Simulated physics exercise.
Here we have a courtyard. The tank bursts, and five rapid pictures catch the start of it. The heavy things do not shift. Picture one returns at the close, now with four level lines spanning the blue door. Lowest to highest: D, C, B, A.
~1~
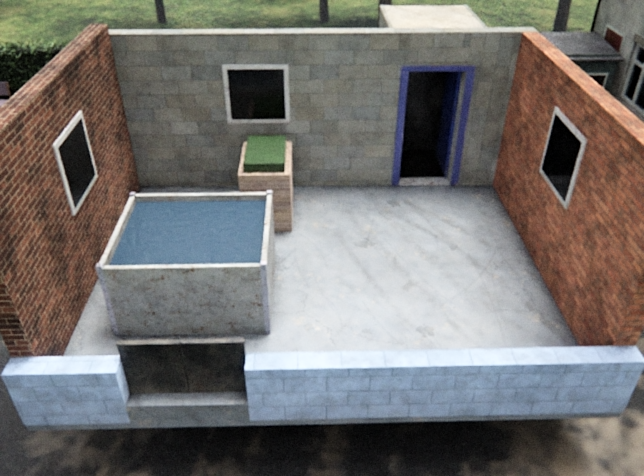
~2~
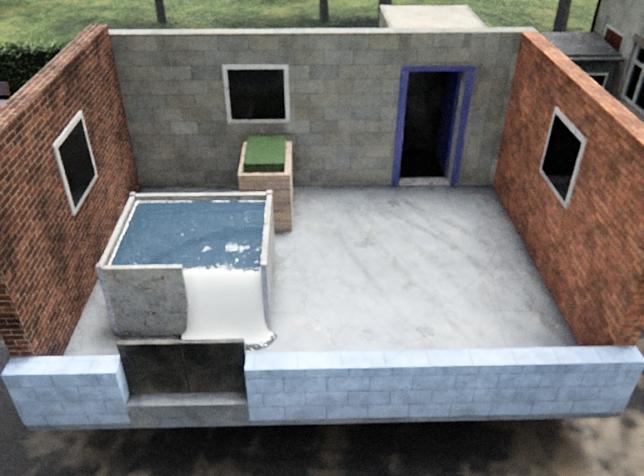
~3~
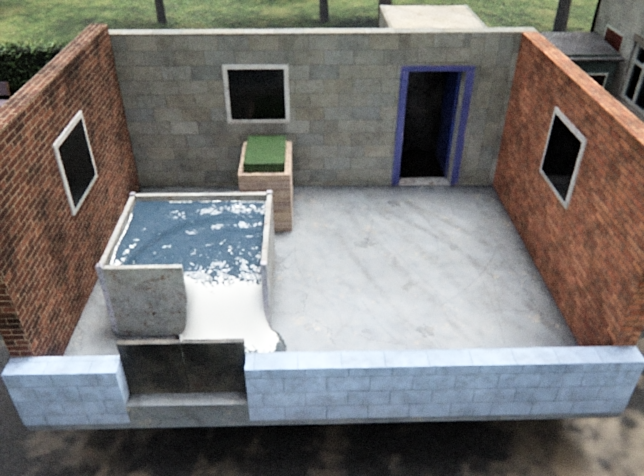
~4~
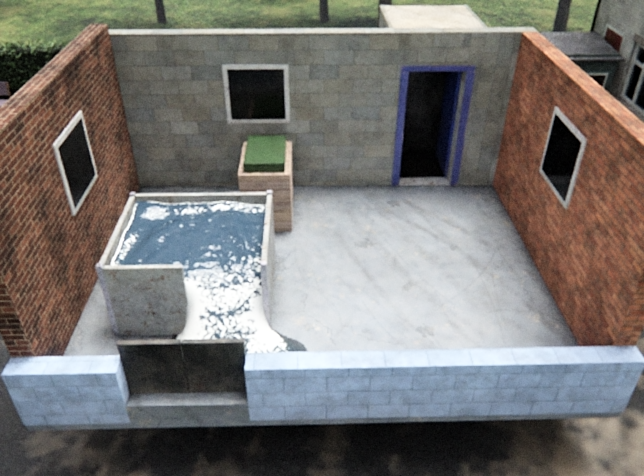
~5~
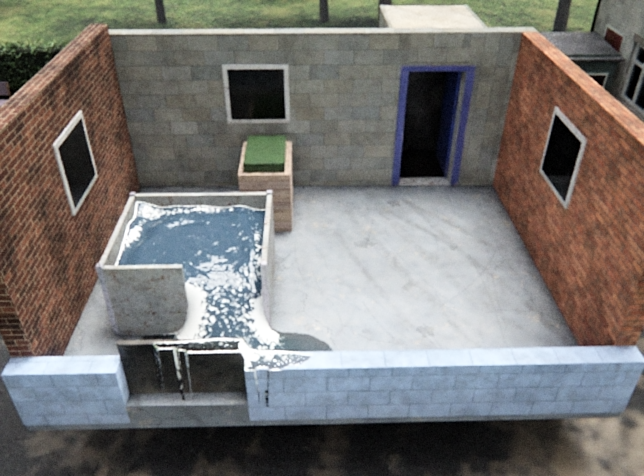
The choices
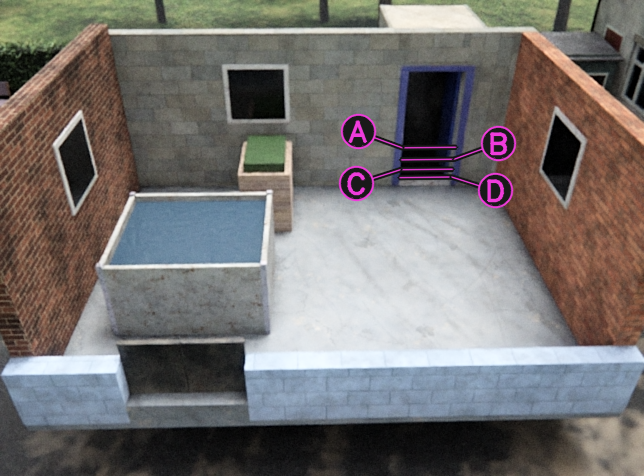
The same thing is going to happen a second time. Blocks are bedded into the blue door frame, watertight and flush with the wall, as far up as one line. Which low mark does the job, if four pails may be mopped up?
That is line D.
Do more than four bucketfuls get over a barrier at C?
No, not at all.
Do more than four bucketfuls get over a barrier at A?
No.
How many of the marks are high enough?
All four.
In magenta, A at (429, 147); B at (427, 159); C at (426, 169); D at (425, 177); from the bottom up D, C, B, A.
If A is chosen, nothing gets over.
If B is chosen, nothing gets over.
If C is chosen, nothing gets over.
If D is chosen, a splash gets over, under a bucket.
